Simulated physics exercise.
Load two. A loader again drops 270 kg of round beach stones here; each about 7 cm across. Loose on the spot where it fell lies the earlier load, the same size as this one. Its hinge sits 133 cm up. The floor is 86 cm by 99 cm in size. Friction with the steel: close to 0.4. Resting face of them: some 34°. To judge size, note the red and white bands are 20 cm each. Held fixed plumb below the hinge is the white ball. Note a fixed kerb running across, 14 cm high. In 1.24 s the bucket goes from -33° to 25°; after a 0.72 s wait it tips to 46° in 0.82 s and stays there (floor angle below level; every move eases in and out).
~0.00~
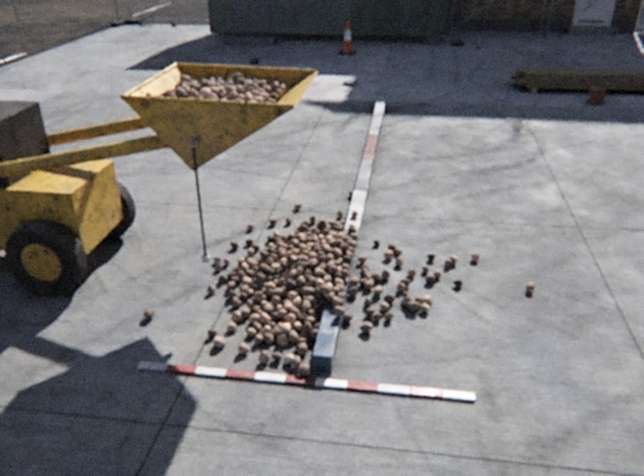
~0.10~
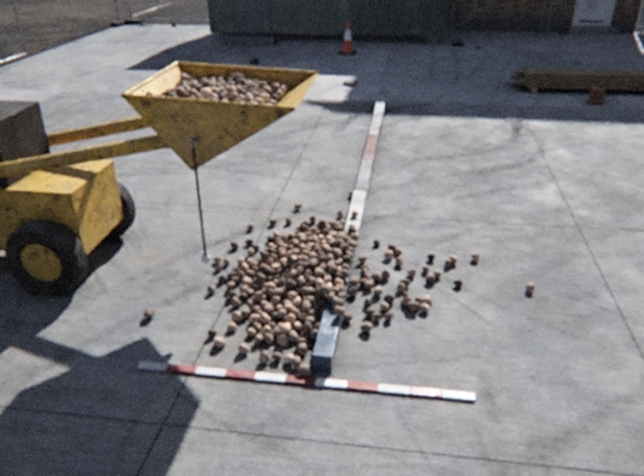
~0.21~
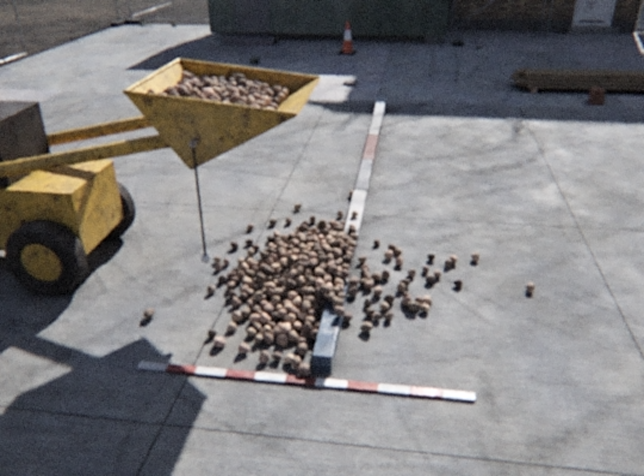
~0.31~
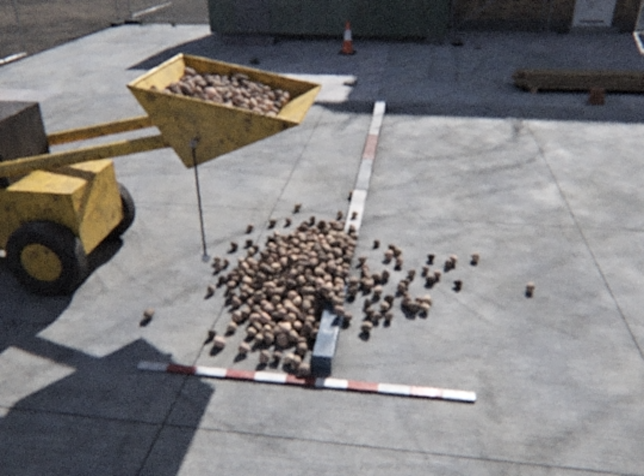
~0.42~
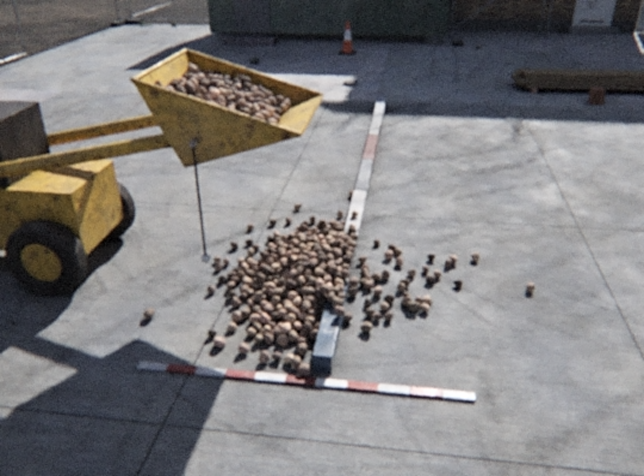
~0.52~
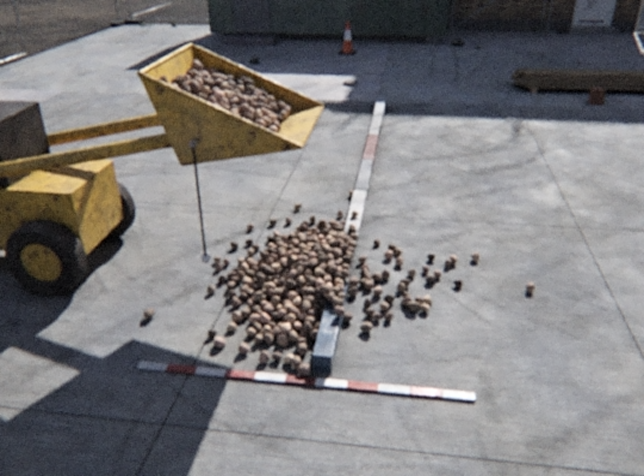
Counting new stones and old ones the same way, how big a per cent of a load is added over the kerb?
84 per cent, roughly.
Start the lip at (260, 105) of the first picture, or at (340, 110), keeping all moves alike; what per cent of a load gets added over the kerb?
Case one about 45 %, case two about 100 %.
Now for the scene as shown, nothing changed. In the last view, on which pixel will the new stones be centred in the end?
I'd point to about (381, 274).
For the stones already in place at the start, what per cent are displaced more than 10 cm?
Close to 10 per cent.
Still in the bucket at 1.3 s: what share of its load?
80 % still inside.
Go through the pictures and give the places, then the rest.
In the first picture, the bucket is at -33°, its lip at (294, 107); the top of the load is at (216, 85). The earlier load is highest near (331, 252), 23 cm above ground level, 91 % on this side of the kerb, 9 % over the kerb.
In the second picture, the bucket is at -32°, its lip at (295, 109); the top of the load is at (203, 84); the stones move at 0.1 m/s on average.
The third picture shows lip at (297, 115), floor tilted -29°, highest stones at (200, 84); the stones move at 0.1 m/s on average.
The fourth picture shows lip at (299, 124), floor tilted -24°, highest stones at (201, 81); the stones move at 0.2 m/s on average.
The fifth picture shows lip at (301, 135), floor tilted -18°, highest stones at (195, 78); the stones move at 0.2 m/s on average.
The sixth picture shows lip at (302, 148), floor tilted -11°, highest stones at (196, 74); the stones move at 0.3 m/s on average.
After 0.9 s the floor is at 16°; in per cent of one load, 100 in the bucket, 91 on this side of the kerb, 9 over the kerb; the foremost stones are at (458, 270).
After 1.3 s the floor is at 25°; in per cent of one load, 80 in the bucket, 111 on this side of the kerb, 9 over the kerb; the foremost stones are at (458, 270).
After 3.2 s the floor is at 46°; in per cent of one load, 0 in the bucket, 108 on this side of the kerb, 92 over the kerb; the foremost stones are at (510, 281).
After 5.7 s the floor is at 46°; in per cent of one load, 0 in the bucket, 108 on this side of the kerb, 92 over the kerb; the foremost stones are at (510, 281). Net gain over the kerb, 84.
